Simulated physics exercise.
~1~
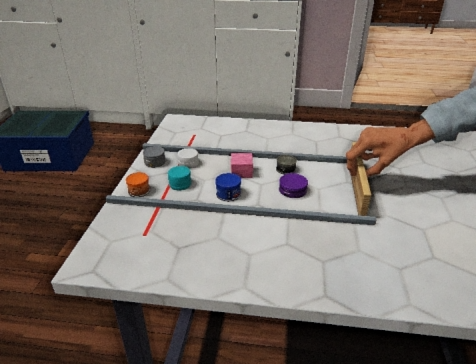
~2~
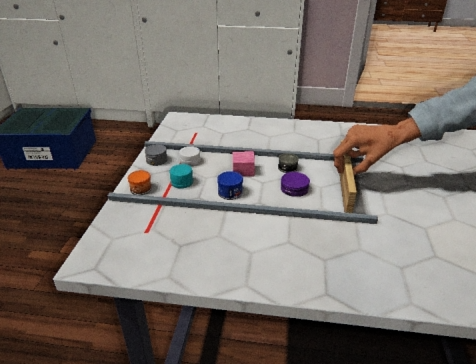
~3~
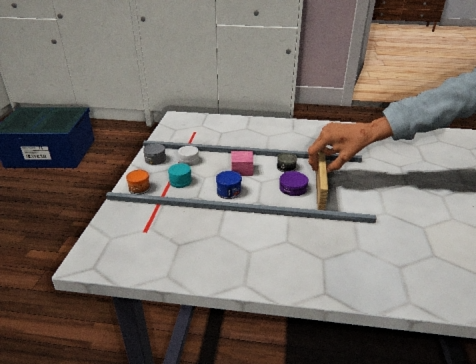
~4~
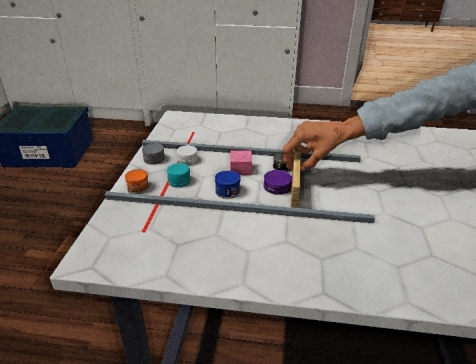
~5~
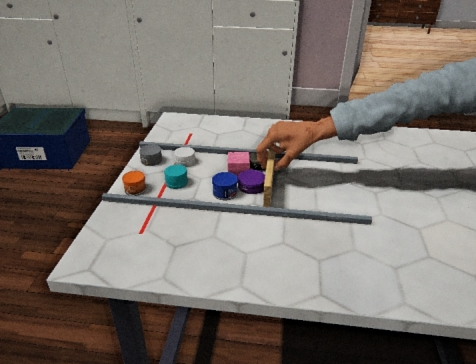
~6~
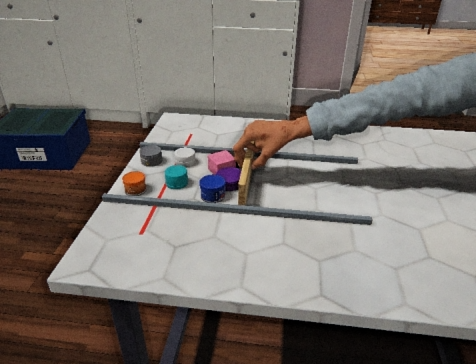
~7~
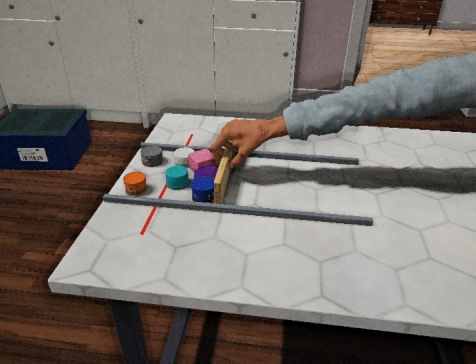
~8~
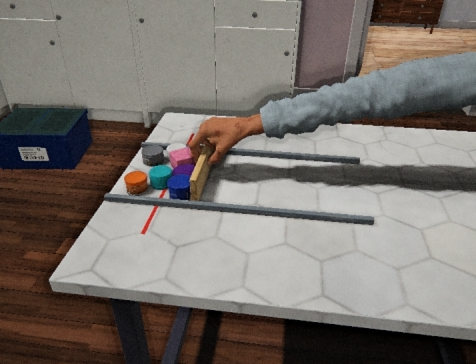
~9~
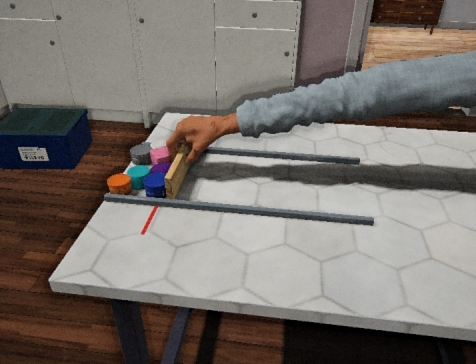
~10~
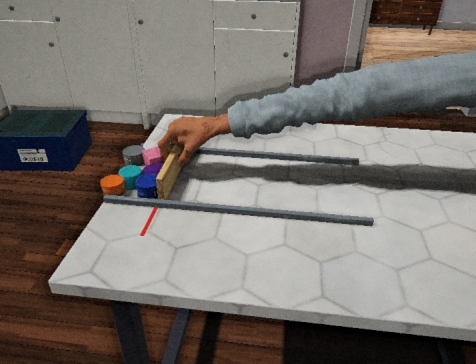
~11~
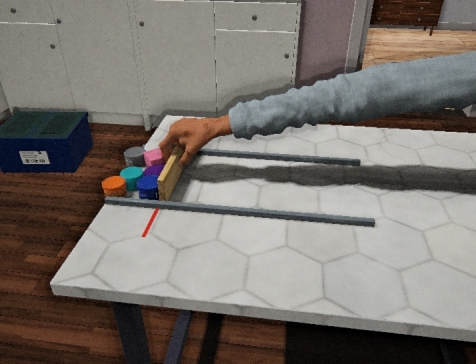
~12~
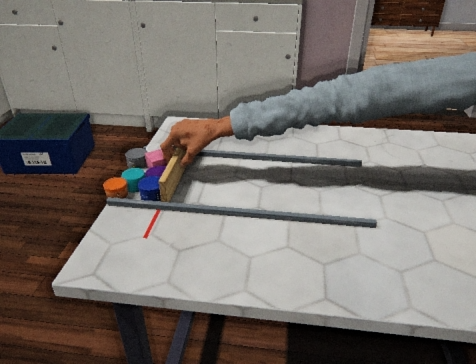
Hand sliding an upright board left along a railed tabletop channel, bunching eight small colourful pieces near the edge, none falling off.
